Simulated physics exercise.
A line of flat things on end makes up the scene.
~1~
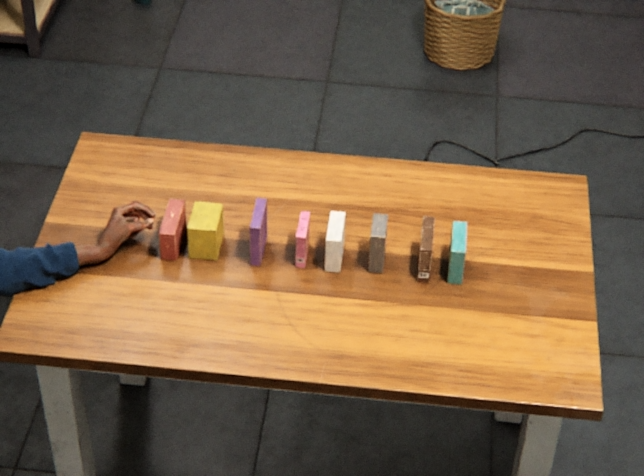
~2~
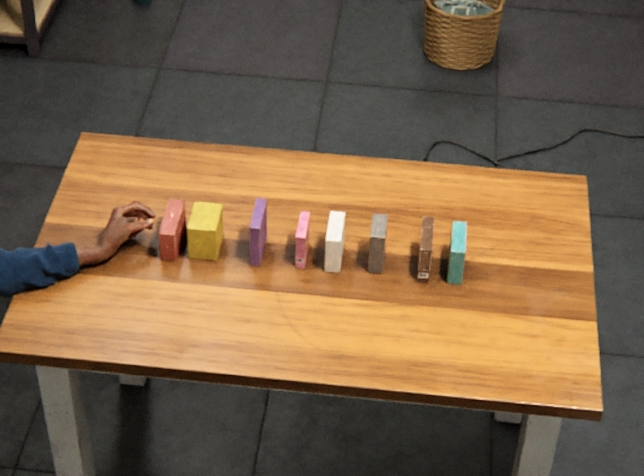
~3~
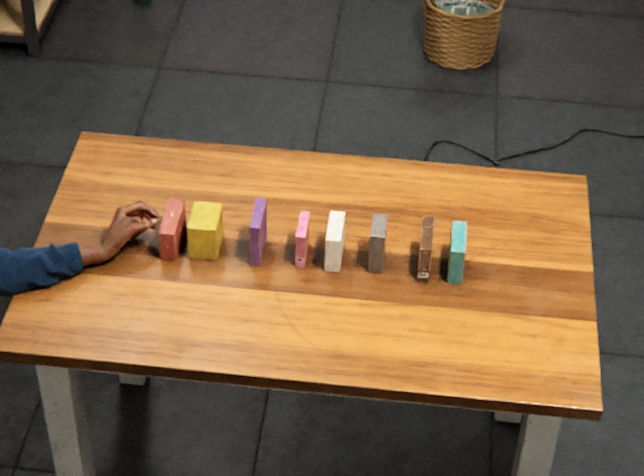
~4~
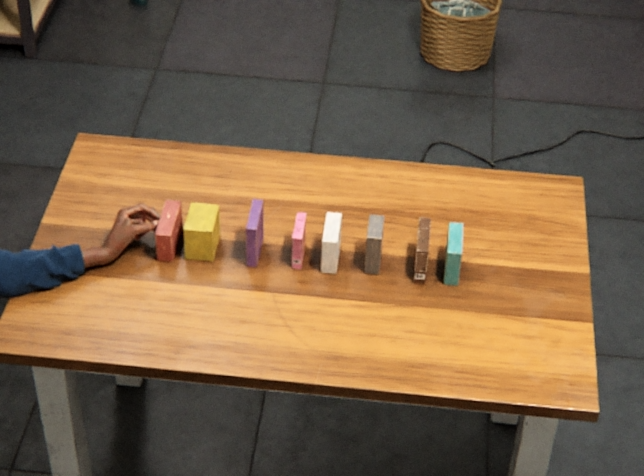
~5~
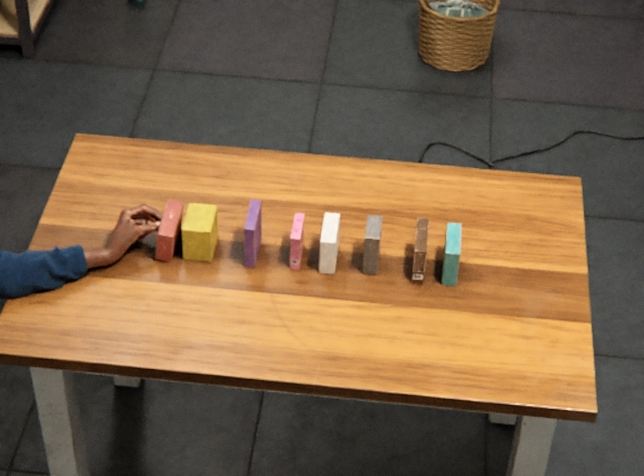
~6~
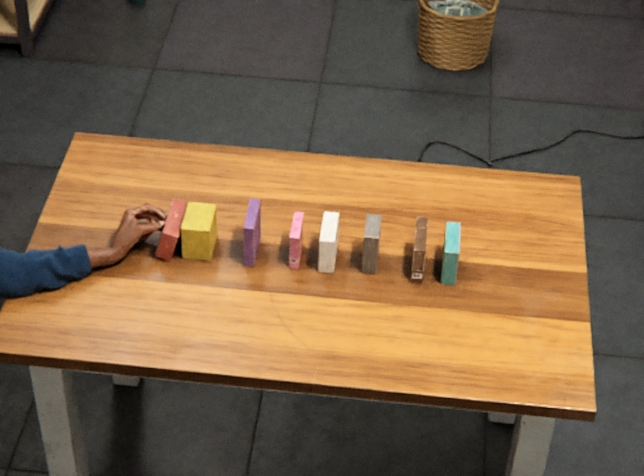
At the start, a row of upright coloured blocks stands on a wooden table, with a hand beside the red one at the left end. The view shifts very slightly as the fingers push the red block, tilting it rightward toward the yellow block while the others stay upright.
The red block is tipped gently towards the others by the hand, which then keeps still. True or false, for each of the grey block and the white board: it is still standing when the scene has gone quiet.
Grey block: True; white board: True.
Then, 0.20 s past the last view, red block 28° over; yellow block displaced a little.
Then, 0.30 s past the last view, red block 39° over; yellow block displaced a little.
Finally, all 6 still in place. Final places as the last picture's camera would see them, grey block near (372, 244), white board near (328, 243).
